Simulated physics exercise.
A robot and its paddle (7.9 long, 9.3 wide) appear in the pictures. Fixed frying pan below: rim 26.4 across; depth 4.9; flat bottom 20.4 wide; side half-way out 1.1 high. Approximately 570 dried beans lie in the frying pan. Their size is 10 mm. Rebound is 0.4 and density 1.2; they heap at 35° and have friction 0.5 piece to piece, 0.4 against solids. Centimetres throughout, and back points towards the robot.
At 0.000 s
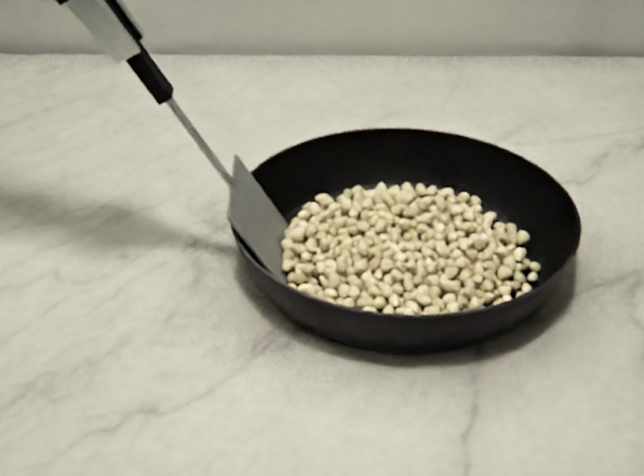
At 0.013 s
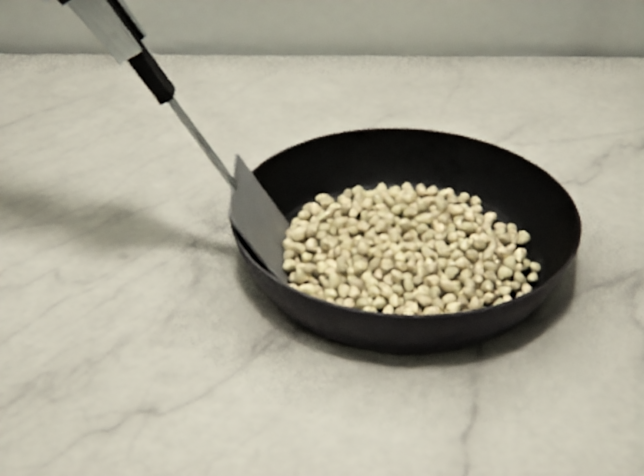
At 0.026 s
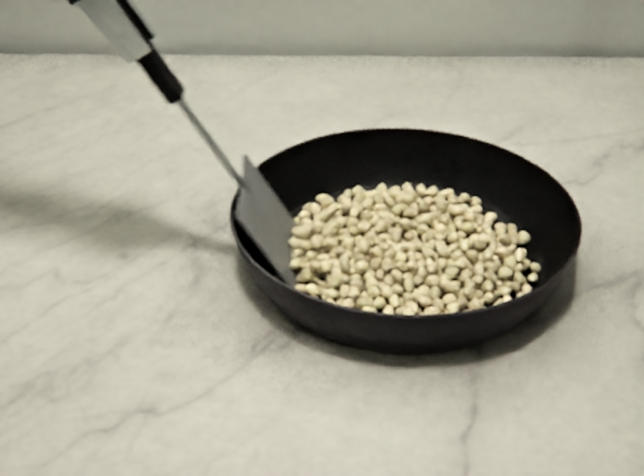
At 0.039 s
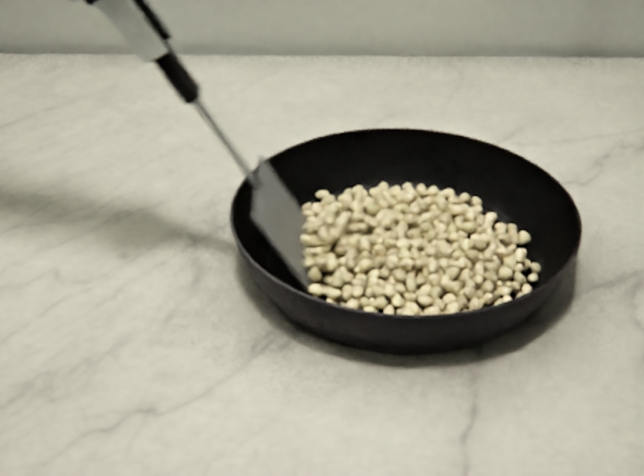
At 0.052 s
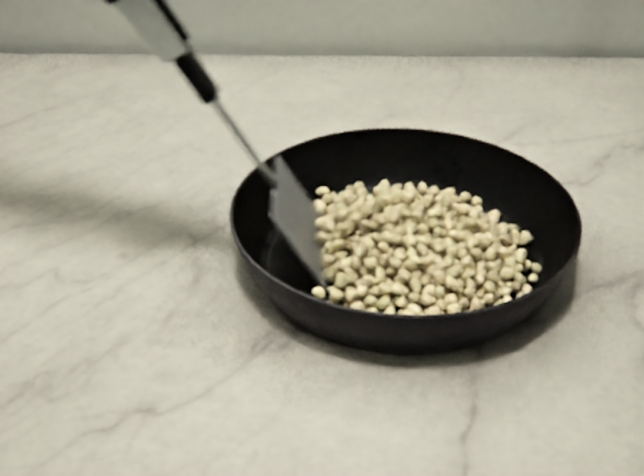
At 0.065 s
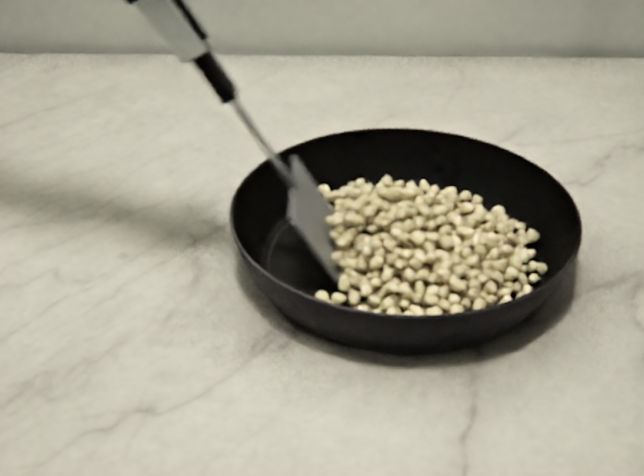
A flat metal paddle held by a robot stood at the left side of a black frying pan of pale dried beans, then slid right, pushing the beans into a slightly taller heap.
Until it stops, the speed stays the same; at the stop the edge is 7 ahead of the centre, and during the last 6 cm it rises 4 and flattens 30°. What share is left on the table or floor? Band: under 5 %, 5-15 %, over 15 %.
5-15 %.
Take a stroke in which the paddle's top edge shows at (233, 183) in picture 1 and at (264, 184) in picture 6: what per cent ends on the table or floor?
Around 0 per cent finishes there.
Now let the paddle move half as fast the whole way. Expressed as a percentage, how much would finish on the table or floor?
Around 0 per cent would finish on the table or floor.
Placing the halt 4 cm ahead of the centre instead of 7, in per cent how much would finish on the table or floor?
Then the share is near 0 in a hundred.
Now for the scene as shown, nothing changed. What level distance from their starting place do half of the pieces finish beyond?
Near 5 cm, measured level.
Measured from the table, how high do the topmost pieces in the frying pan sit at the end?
Near 5.5 centimetres high.
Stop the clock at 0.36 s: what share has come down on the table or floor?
8 %.
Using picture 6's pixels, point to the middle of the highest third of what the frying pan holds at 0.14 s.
It is centred at about (467, 235).
By 0.10 s, sloping 59°, highest piece 6 above the table; 572 in the frying pan.
By 0.14 s, sloping 49°, highest piece 6 above the table; 572 in the frying pan.
By 0.36 s, sloping 29°, highest piece 6 above the table; 525 in the frying pan, 45 on the table or floor, 2 on the blade or in flight.
By 1.41 s, sloping 29°, highest piece 5 above the table; 524 in the frying pan, 48 on the table or floor.
Final count, 524 in the frying pan, 48 on the table or floor. That is 8 % on the table or floor.
